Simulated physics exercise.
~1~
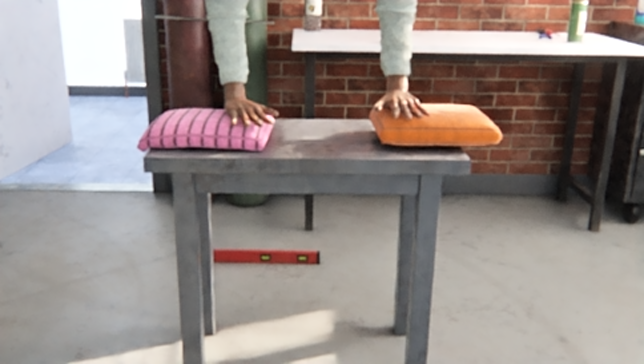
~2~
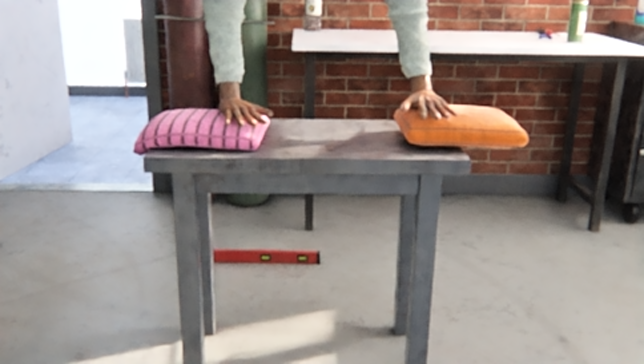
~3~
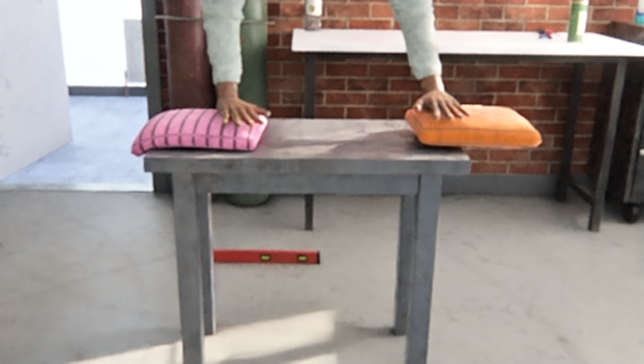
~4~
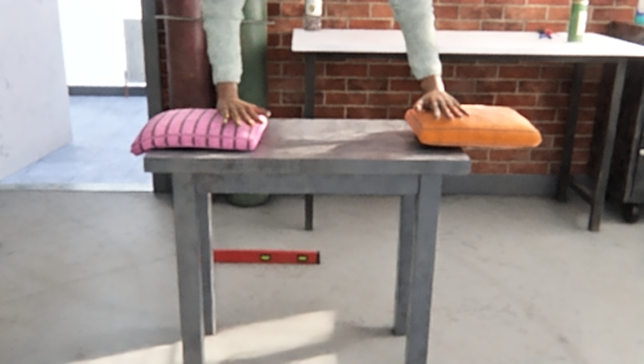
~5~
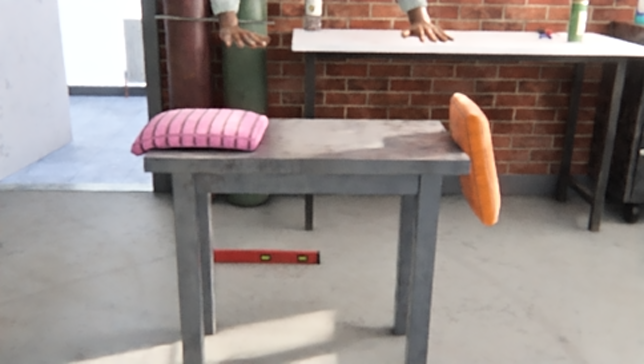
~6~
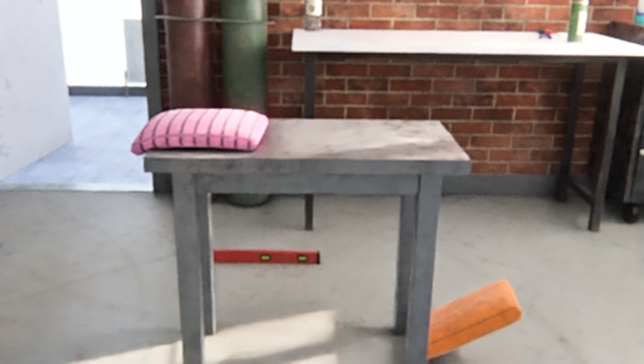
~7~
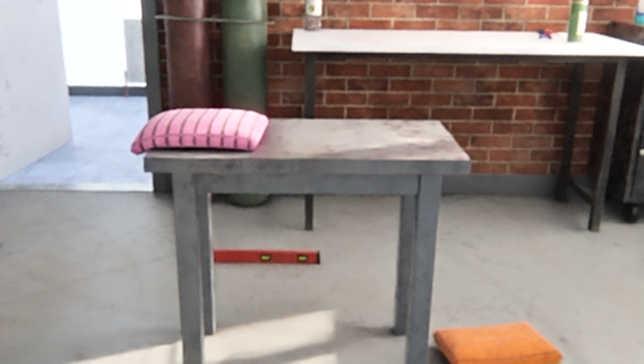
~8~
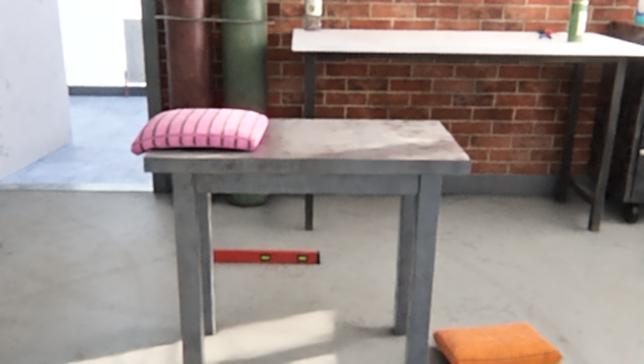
A person in pale sleeves stands behind a grey table in a workshop, seen from the front by a still camera, with a brick wall, a white bench and tall cylinders behind. One hand rests on a pink folded blanket at the left end, the other on an orange soft bag at the right. Both hands slide outward, shifting the blanket slightly left and pushing the bag right until it overhangs the edge. The hands then lift away, and the bag tips off the end. It drops beside the table leg and settles flat on the floor, while the blanket stays on top.
